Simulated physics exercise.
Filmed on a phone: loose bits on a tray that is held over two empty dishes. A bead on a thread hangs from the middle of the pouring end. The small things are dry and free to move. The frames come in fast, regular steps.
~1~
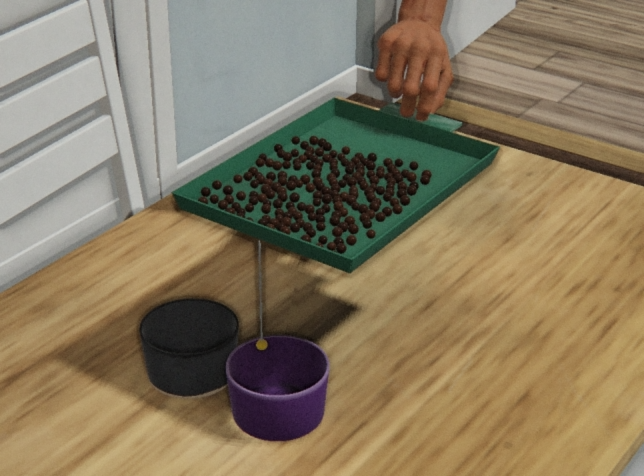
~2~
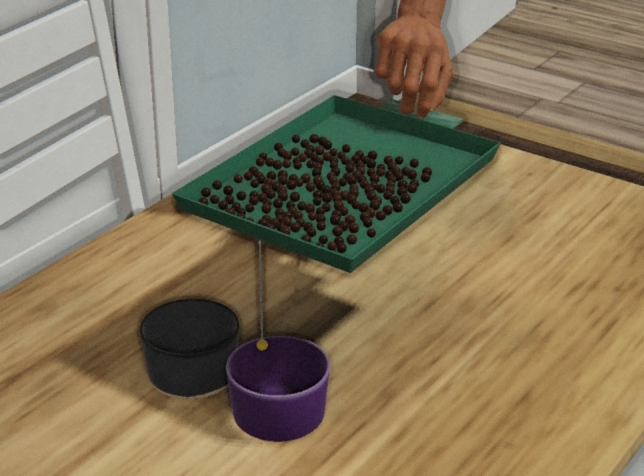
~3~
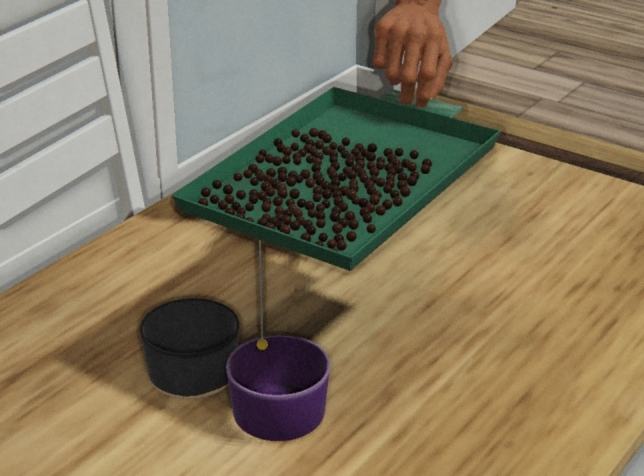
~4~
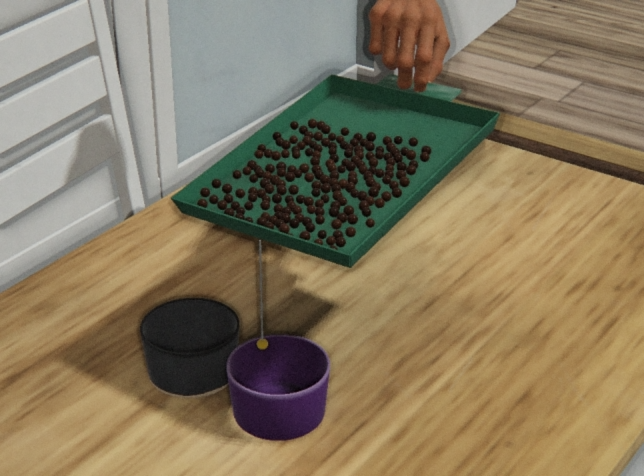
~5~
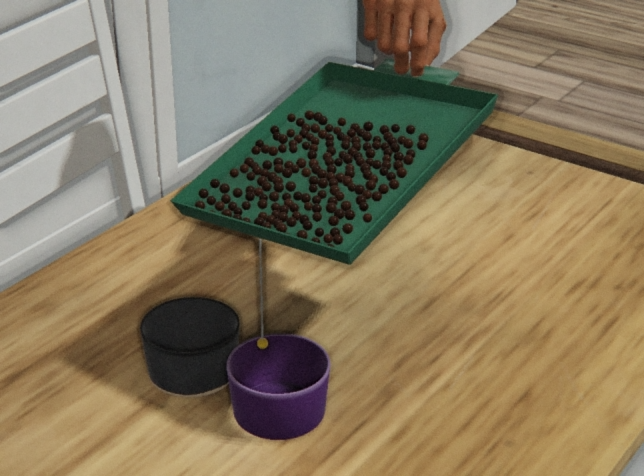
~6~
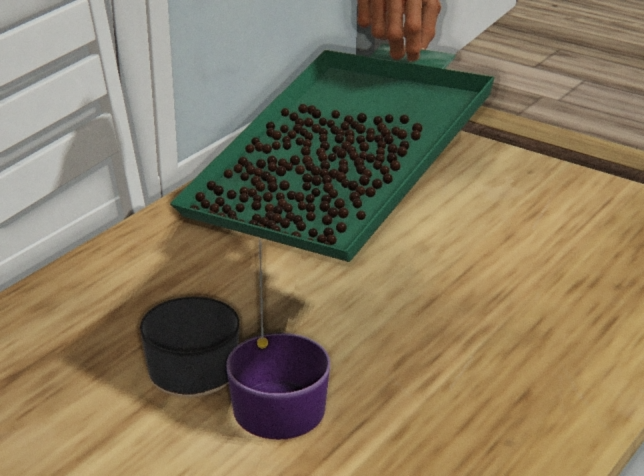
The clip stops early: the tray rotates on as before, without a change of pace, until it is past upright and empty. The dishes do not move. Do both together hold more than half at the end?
In the dishes lies the larger part of it.
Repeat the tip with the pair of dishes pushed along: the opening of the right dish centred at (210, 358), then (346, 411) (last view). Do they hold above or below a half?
The first try: Over half. The second: Not half.
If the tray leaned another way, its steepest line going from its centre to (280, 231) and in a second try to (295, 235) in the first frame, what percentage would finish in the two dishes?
First some 10, then 10 per cent.
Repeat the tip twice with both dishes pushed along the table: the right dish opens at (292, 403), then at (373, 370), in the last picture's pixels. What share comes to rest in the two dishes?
About 50 and 0 per cent.
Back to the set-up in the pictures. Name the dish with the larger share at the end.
That is the left dish.
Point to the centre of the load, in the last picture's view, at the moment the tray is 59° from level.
Roughly at (228, 200).
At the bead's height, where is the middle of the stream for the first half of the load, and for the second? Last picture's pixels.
First near (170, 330), later near (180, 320).
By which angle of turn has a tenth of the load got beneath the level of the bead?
Near 70 degrees.
Shortly afterwards, tray tipped steeply; all but a few on the tray; only a few in the left dish; only a few outside both; a little in the air.
Next, tray tipped right over; a little on the tray; near half in the left dish; near a quarter outside both; a little in the air.
Some moments later, tray tipped past a quarter turn; only a few in the right dish; near two thirds in the left dish; near a third outside both.
In the end, tray tipped past a quarter turn; only a few in the right dish; near two thirds in the left dish; near a third outside both.
